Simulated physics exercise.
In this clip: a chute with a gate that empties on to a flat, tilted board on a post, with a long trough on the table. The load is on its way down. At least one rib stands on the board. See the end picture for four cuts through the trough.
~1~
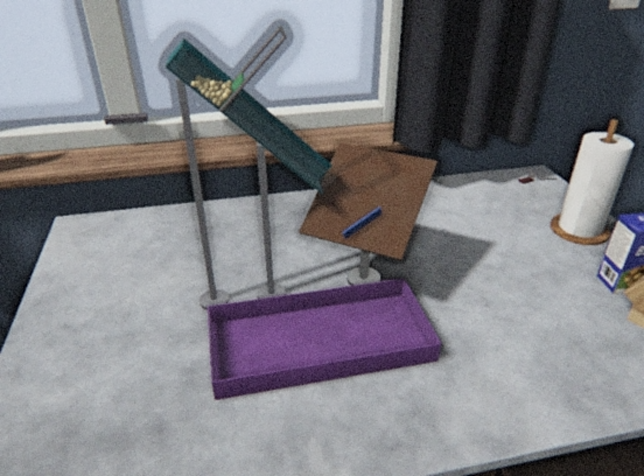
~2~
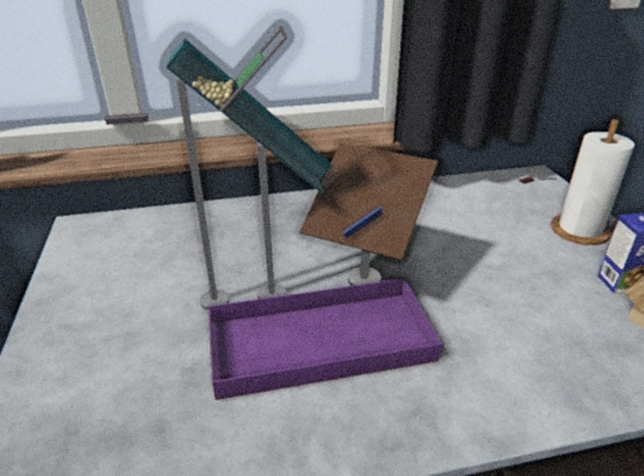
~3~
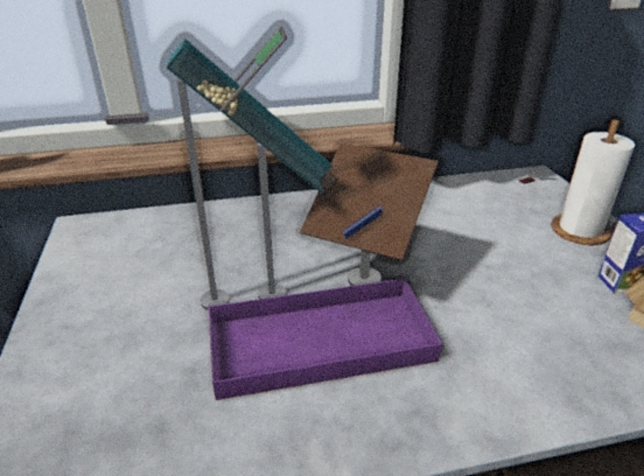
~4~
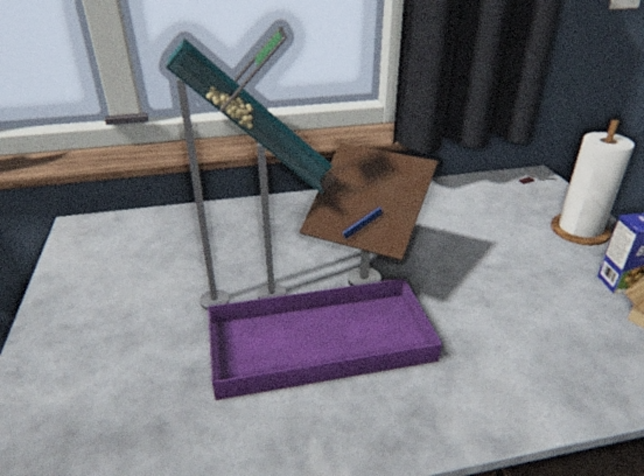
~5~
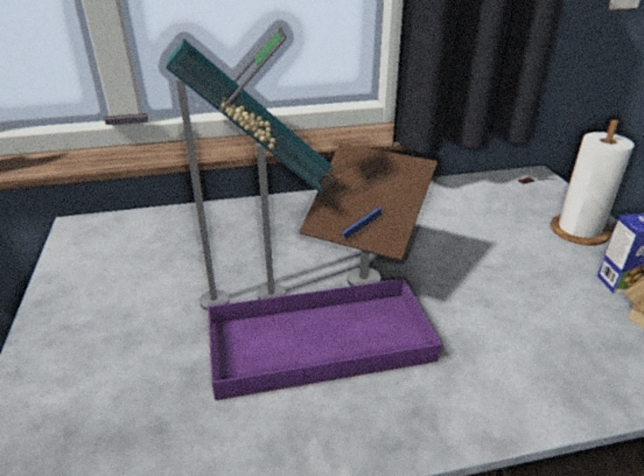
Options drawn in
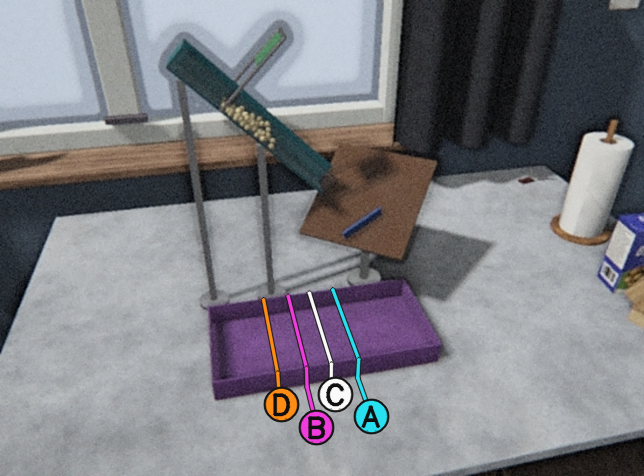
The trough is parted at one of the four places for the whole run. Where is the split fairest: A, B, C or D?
C works best here.
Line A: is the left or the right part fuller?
Left.
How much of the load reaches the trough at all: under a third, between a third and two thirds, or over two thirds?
Over two thirds.
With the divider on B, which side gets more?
The right side.
On the marked copy, line A crosses the front rim at (358, 358); line B crosses the front rim at (306, 367); line C crosses the front rim at (331, 362); line D crosses the front rim at (277, 372).
Choosing A, of what is caught, the larger part on the left of the divider, about a tenth on the right.
Choosing B, of what is caught, about a tenth on the left of the divider, almost all on the right.
Choosing C, of what is caught, roughly two thirds on the left of the divider, roughly a third on the right.
Choosing D, of what is caught, not one piece on the left of the divider, every piece on the right.
